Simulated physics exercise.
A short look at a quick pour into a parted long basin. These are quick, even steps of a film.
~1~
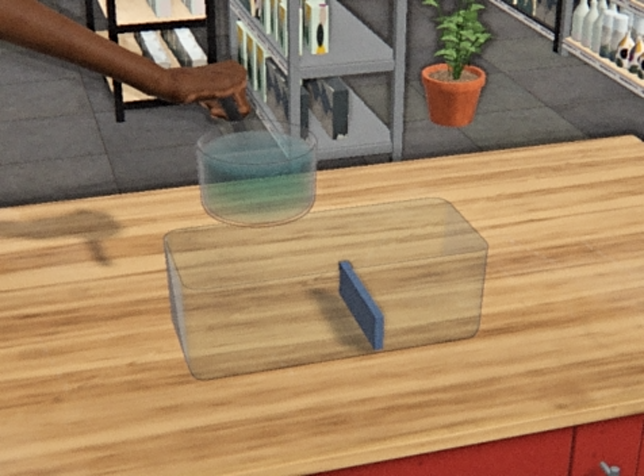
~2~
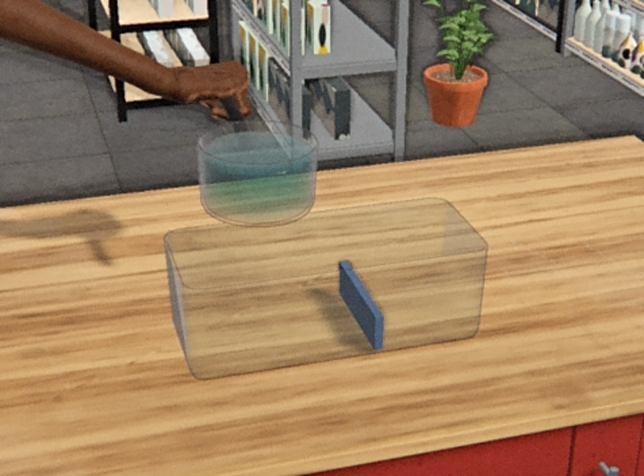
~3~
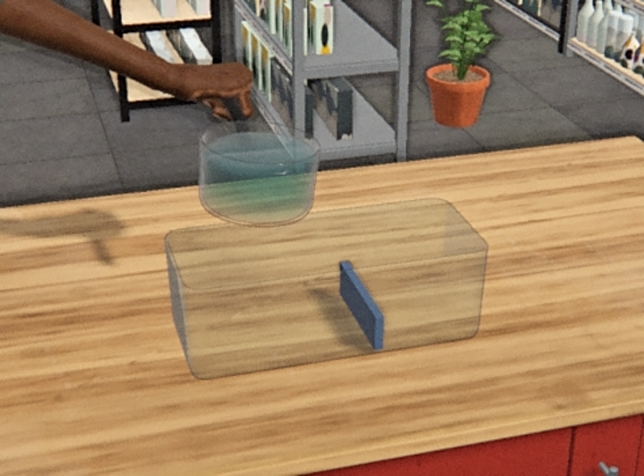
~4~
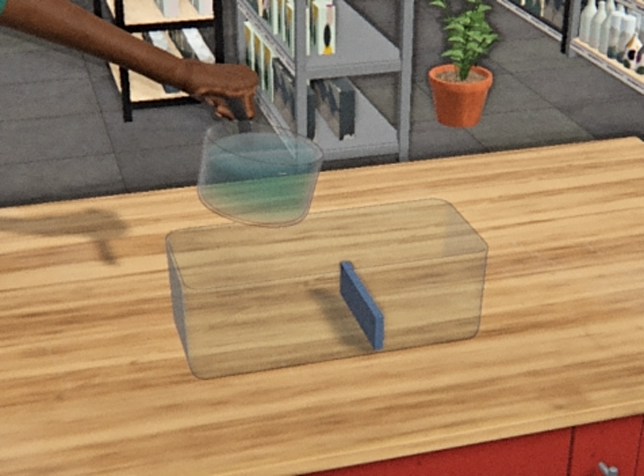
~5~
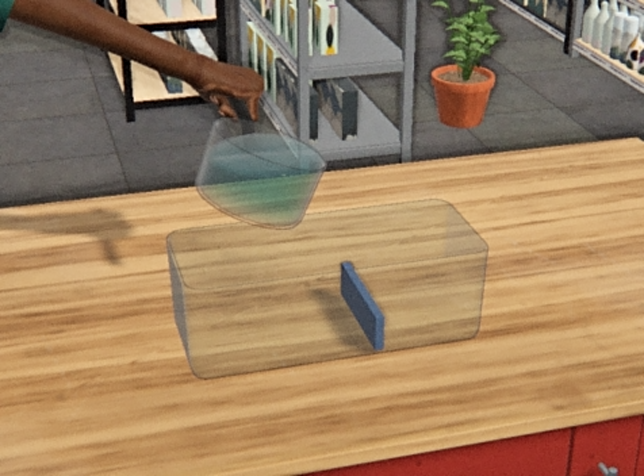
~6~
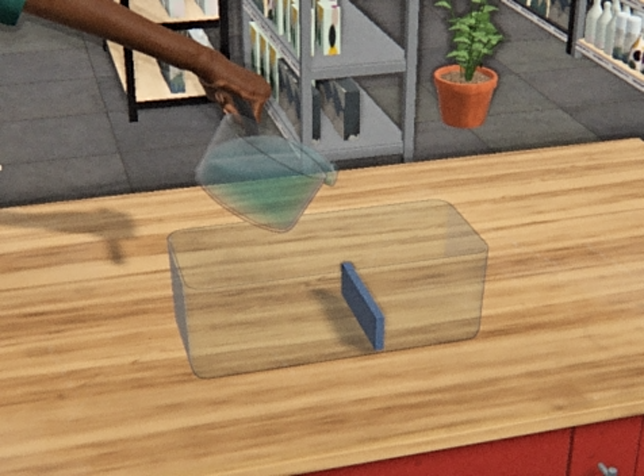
A hand tilts a clear container of blue-green liquid rightward above a long, parted transparent basin.
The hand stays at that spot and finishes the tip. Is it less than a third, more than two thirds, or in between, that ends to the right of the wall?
In the end between a third and two thirds is right of the wall.
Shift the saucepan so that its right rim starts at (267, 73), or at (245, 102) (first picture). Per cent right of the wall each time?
Roughly 10 per cent, and 10 per cent.
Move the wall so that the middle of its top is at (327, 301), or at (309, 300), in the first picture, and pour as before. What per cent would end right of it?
First some 75, then 90 per cent.
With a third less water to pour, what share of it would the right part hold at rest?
Some 15 per cent.
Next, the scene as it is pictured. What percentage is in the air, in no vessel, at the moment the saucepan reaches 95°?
About 25 per cent.
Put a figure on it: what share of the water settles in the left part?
About 55 per cent.
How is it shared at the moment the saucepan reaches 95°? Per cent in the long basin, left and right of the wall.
Near 15 on the left, 30 on the right.
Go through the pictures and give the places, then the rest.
The first frame shows tilt 0°; pouring edge (314, 137); surface from (199, 156) to (311, 144); the long basin's rim runs from (173, 262) to (467, 223); the wall's top is at (361, 289).
The second frame shows tilt 1°; pouring edge (315, 139); surface from (201, 155) to (311, 145).
The third frame shows tilt 6°; pouring edge (317, 143); surface from (203, 155) to (313, 146).
The fourth frame shows tilt 13°; pouring edge (320, 150); surface from (205, 156) to (316, 147).
The fifth frame shows tilt 22°; pouring edge (322, 160); surface from (205, 159) to (319, 152); 1 per cent is over the edge.
The sixth frame shows tilt 33°; pouring edge (323, 172); surface from (204, 161) to (322, 163); 6 per cent is over the edge.
A moment on, the saucepan is tipped on its side and 27 per cent is still to pour, 17 is left of the wall and 30 right of it.
Next, the saucepan is tipped right over and 3 per cent is still to pour, 51 is left of the wall and 42 right of it.
Then the saucepan is tipped right over and 0 per cent is still to pour, 57 is left of the wall and 42 right of it.
Later the saucepan is tipped right over and 0 per cent is still to pour, 57 is left of the wall and 42 right of it.
At rest 57 per cent lies left of the wall, 42 right of it and 1 outside.
